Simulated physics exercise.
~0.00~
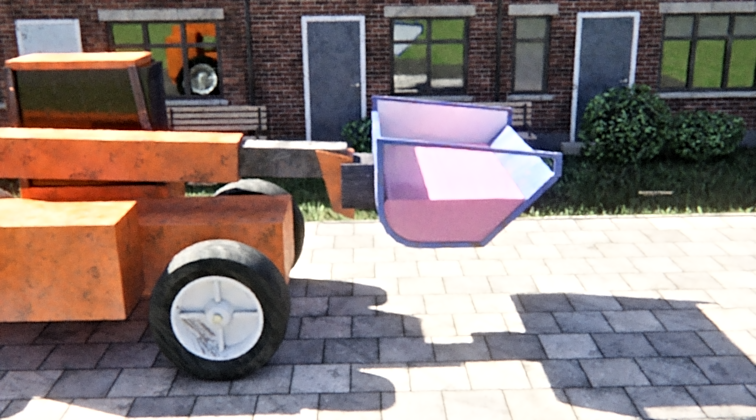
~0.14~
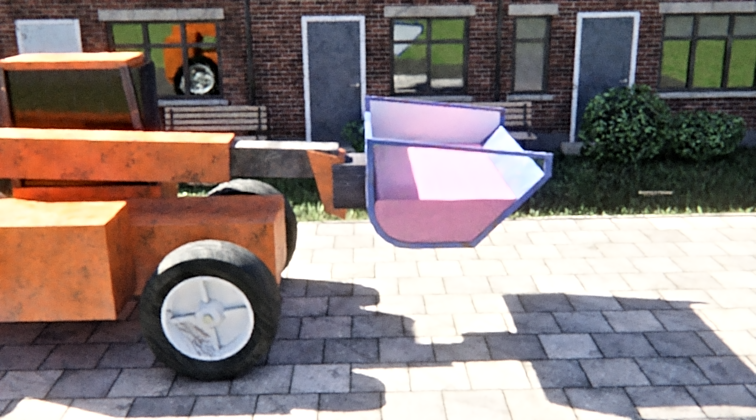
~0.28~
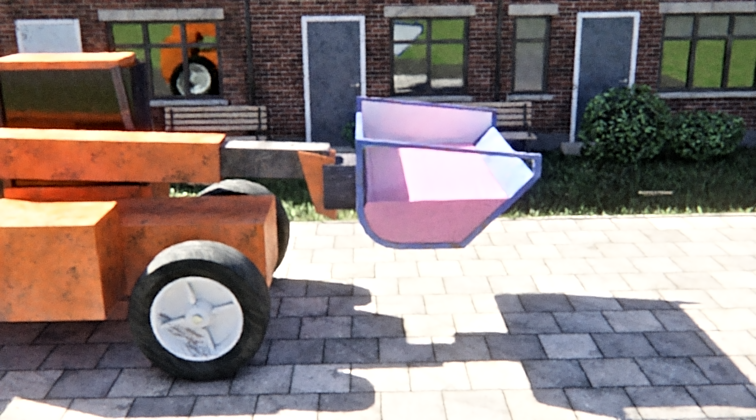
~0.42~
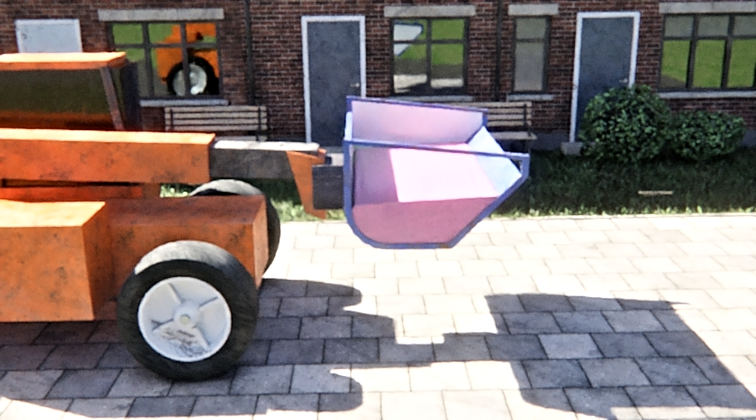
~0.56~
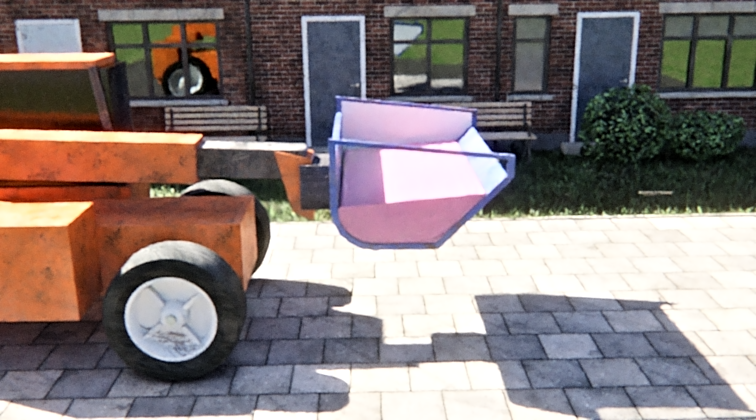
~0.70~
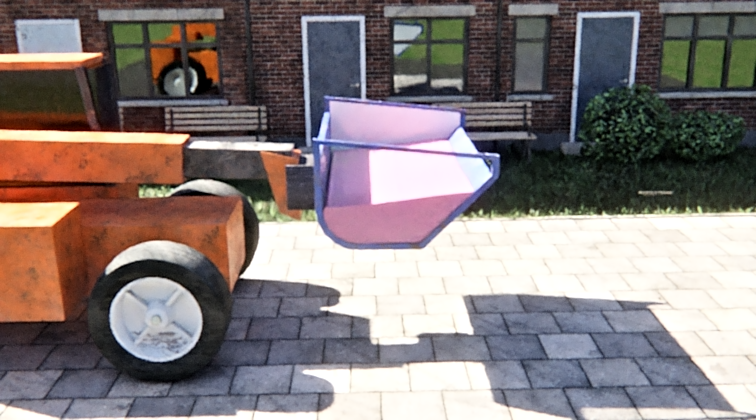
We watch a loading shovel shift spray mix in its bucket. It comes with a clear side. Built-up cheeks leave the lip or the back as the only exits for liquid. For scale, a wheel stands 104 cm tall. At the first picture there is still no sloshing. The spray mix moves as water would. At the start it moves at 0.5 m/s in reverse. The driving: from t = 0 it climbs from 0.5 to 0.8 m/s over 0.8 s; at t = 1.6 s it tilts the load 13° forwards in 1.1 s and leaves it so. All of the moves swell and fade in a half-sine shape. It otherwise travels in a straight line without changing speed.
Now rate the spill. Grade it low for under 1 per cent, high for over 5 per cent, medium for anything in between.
Low loss.
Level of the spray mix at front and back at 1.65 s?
Close to 30 cm at the front end and 36 cm at the back end.
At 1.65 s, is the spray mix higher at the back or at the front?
Towards the back.
By 1.65 s the surface stands 31 cm on the front, 35 cm on the back; there is no loss.
By 2.60 s the bucket is at 13° forwards, the surface stands 35 cm on the front, 21 cm on the back; there is no loss.
By 3.50 s the bucket is at 13° forwards, the surface stands 35 cm on the front, 22 cm on the back; there is no loss.
By 5.59 s there is no loss.
